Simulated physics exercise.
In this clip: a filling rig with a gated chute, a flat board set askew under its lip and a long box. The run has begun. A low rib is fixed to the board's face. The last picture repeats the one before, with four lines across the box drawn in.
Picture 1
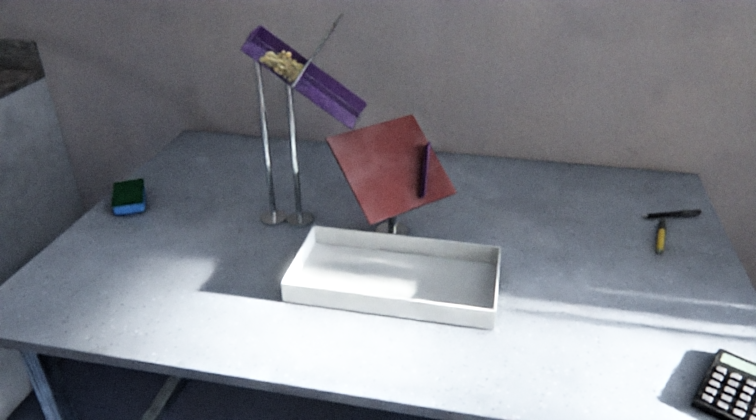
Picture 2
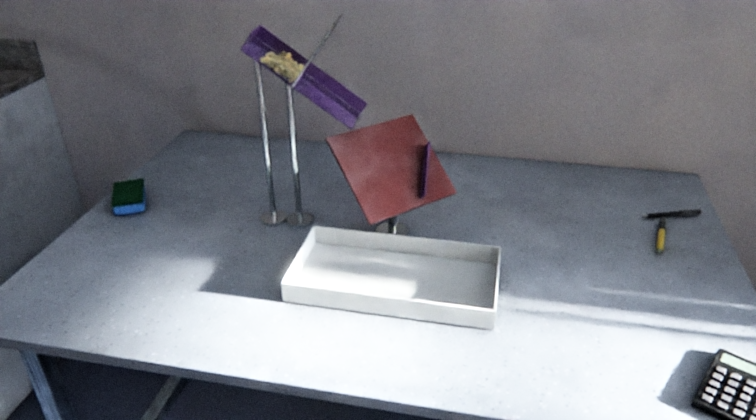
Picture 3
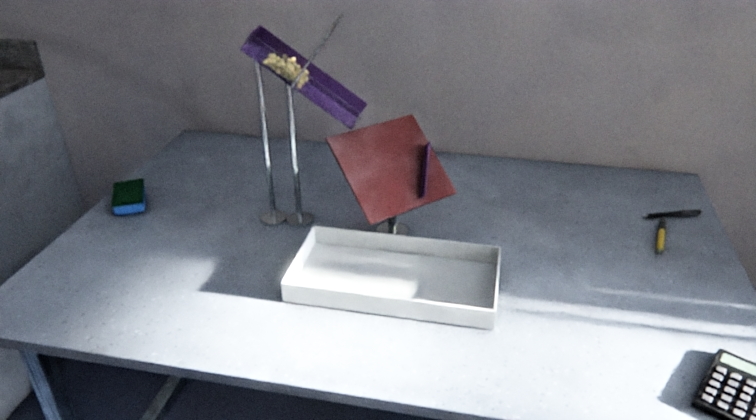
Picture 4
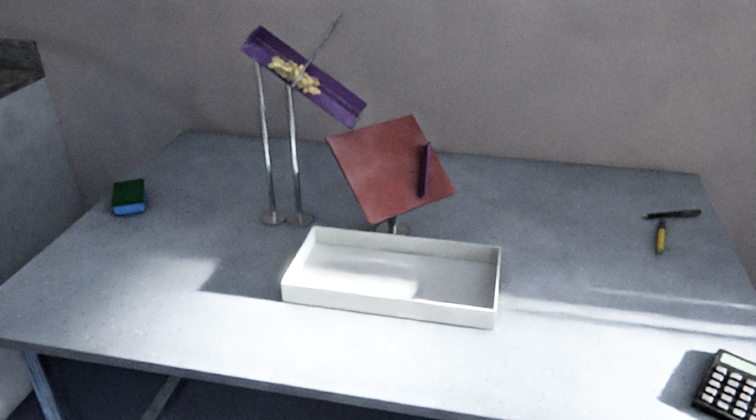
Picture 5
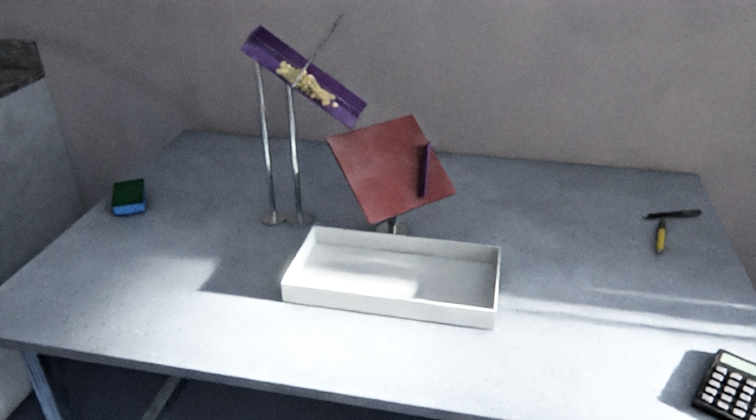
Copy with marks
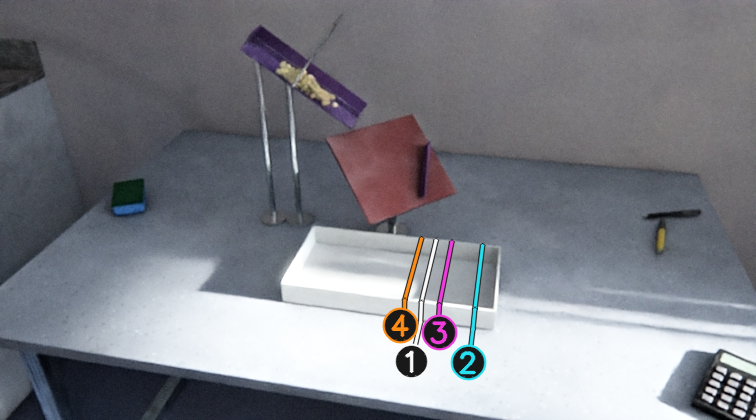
A grey table against a plain wall, seen from above and in front, holds a purple chute on two thin metal stands, sloping down to the right. Below its lip a tilted red board with a dark purple rib stands behind a long, empty white box, with a green and blue sponge at left and a pen, yellow-handled tool and calculator at right. Pale yellow beans slide down the chute, spreading out, while all else stays still.
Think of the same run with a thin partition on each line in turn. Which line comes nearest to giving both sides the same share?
Line 4 does it best.
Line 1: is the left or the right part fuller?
More lands on the left.
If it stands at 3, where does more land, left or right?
Left.
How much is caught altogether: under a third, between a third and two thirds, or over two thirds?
Over two thirds.
On the marked copy, line 1 crosses the front rim at (421, 301); line 2 crosses the front rim at (474, 308); line 3 crosses the front rim at (439, 303); line 4 crosses the front rim at (404, 299).
With 1, of what is caught, nearly all on the left of the divider, a stray few on the right.
With 2, of what is caught, all on the left of the divider, none on the right.
With 3, of what is caught, all on the left of the divider, none on the right.
With 4, of what is caught, about half on the left of the divider, about half on the right.
